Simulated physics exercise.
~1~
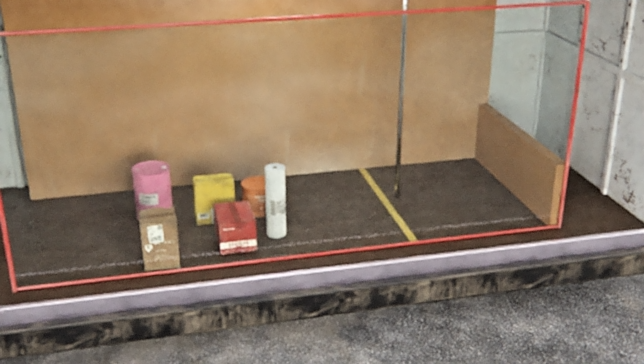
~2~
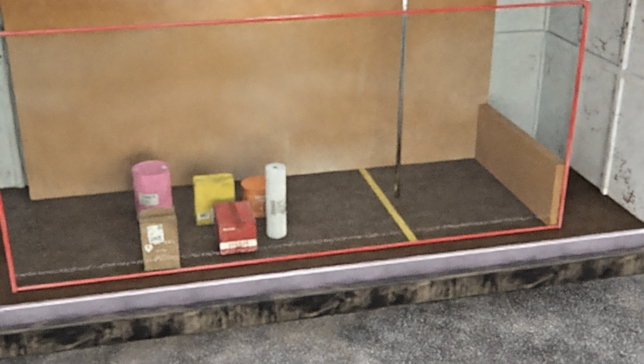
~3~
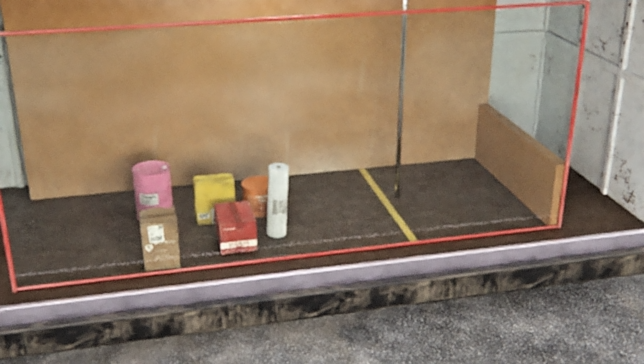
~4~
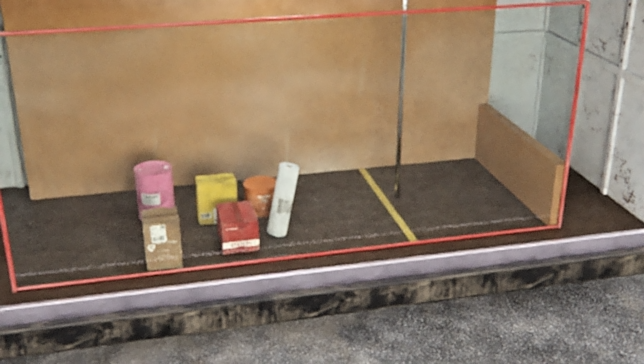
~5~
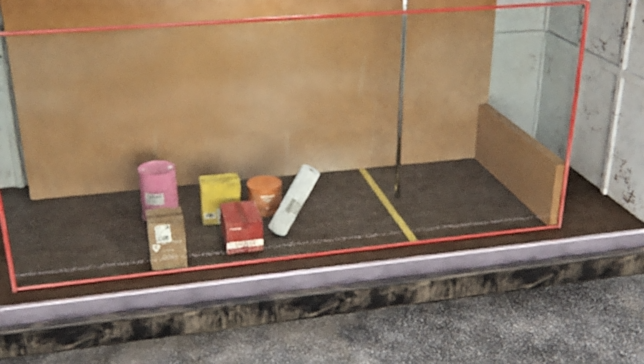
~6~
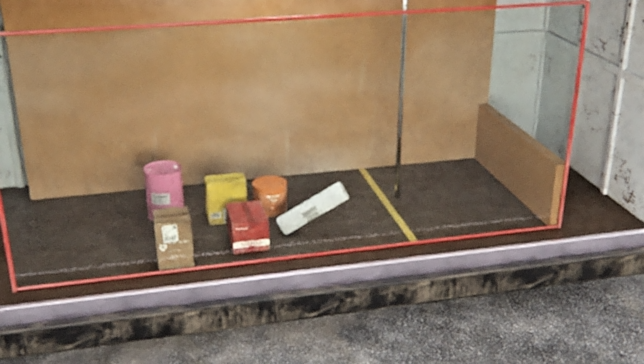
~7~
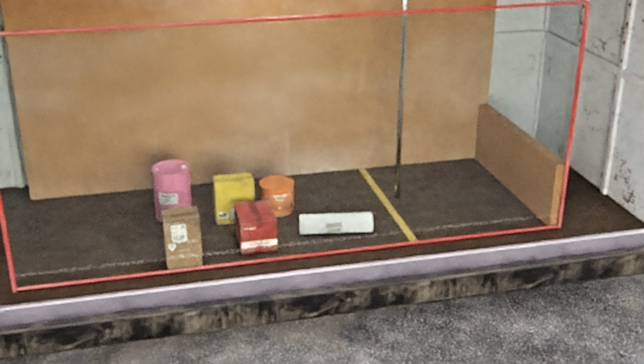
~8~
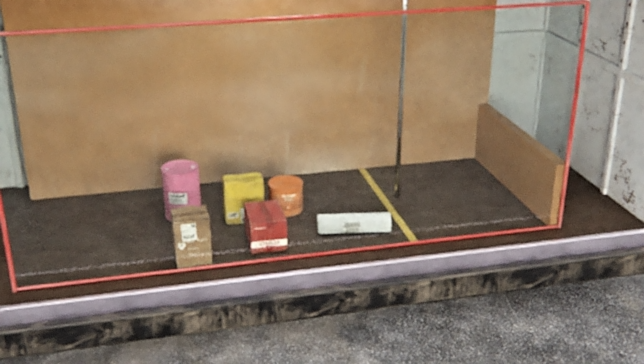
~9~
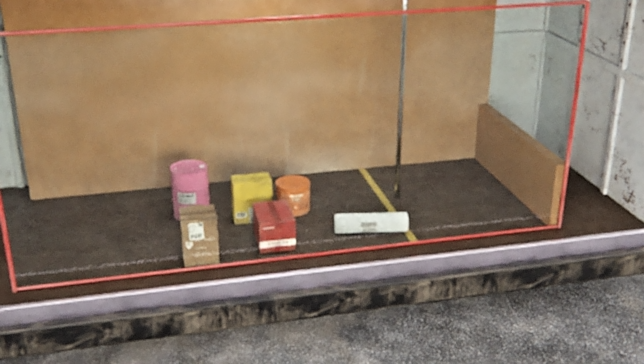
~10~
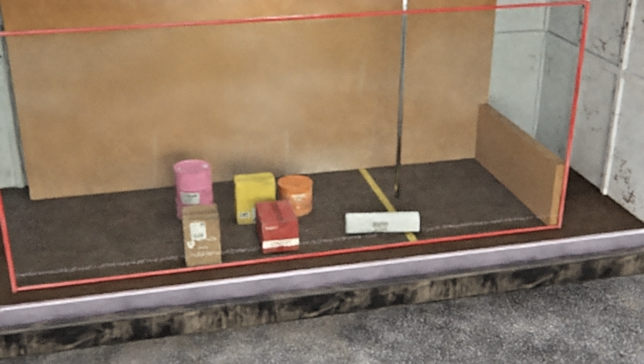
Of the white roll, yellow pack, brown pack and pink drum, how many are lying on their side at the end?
One of them is lying on its side at the end, the white roll.
